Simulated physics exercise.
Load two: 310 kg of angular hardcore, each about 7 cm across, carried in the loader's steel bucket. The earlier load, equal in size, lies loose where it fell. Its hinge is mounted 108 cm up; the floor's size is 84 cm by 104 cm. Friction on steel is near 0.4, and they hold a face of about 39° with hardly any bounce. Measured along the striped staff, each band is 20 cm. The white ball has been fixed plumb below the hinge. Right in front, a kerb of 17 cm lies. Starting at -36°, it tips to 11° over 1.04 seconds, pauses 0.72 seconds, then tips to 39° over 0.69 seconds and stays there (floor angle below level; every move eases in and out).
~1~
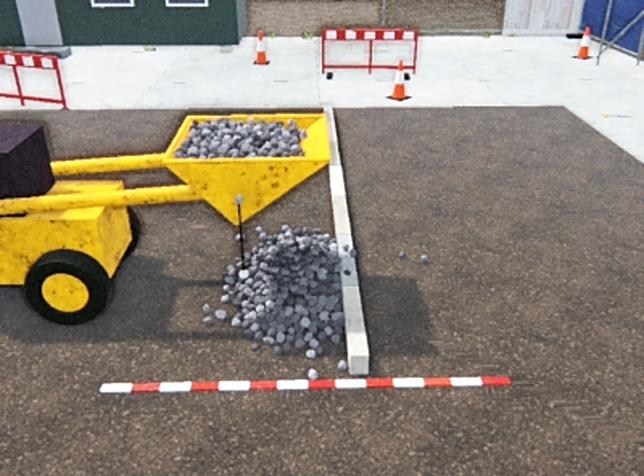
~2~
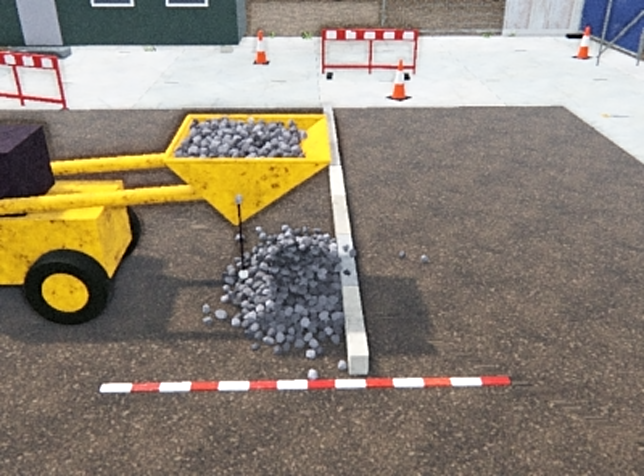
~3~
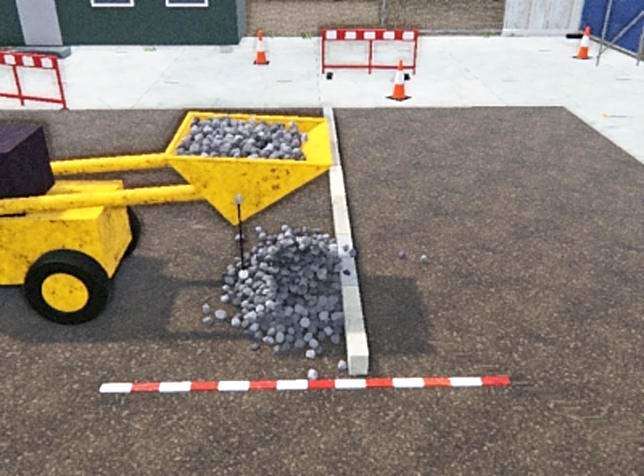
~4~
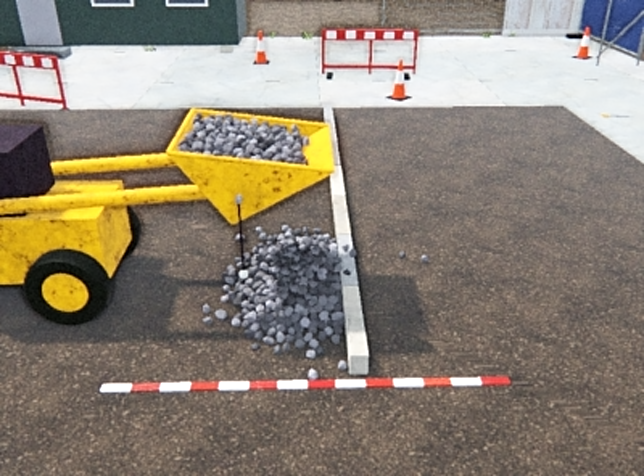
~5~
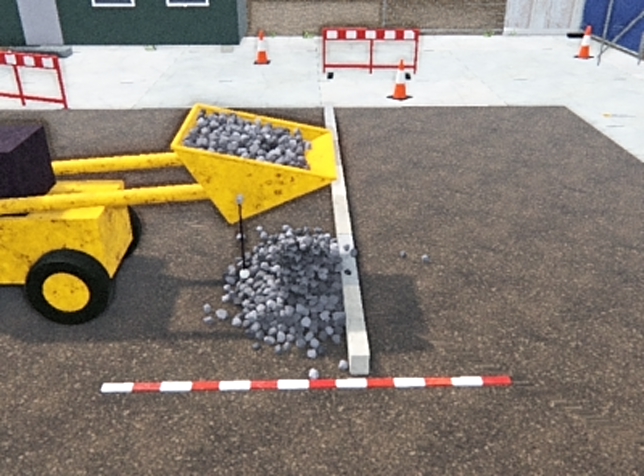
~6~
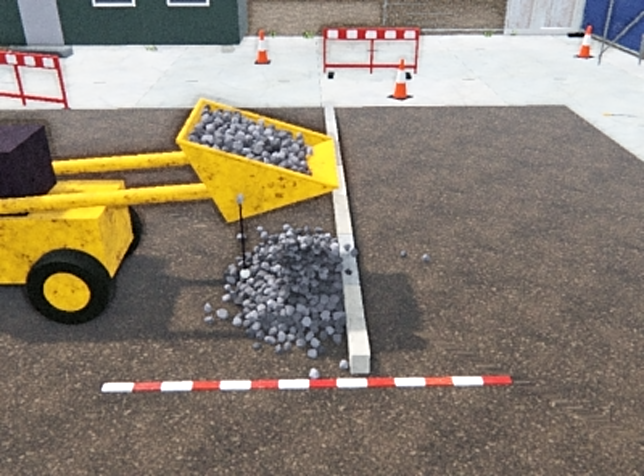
In a paved yard, a yellow loader held a bucket of grey stones above a loose pile beside a pale kerb, then slowly tilted the bucket's front edge down to the right.
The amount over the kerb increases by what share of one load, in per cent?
By about 41 per cent of a load.
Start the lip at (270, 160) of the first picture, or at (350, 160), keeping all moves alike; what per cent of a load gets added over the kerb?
The first would add some 0 per cent and the second some 70 per cent.
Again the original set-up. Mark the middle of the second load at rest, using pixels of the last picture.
(343, 270).
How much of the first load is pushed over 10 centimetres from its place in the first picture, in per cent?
About 0 per cent.
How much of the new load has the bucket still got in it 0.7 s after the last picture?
Estimate: 100 % remaining inside, roughly.
Then, 0.3 s after the last picture the floor is at 4°; in per cent of one load, 100 in the bucket, 100 on this side of the kerb; the foremost stones are at (363, 262).
Then, 0.7 s after the last picture the floor is at 11°; in per cent of one load, 100 in the bucket, 100 on this side of the kerb; the foremost stones are at (363, 262).
Then, 2.5 s after the last picture the floor is at 39°; in per cent of one load, 16 in the bucket, 166 on this side of the kerb, 18 over the kerb; the foremost stones are at (418, 282).
Then, 5.0 s after the last picture the floor is at 39°; in per cent of one load, 0 in the bucket, 159 on this side of the kerb, 41 over the kerb; the foremost stones are at (449, 285). Net gain over the kerb, 41.
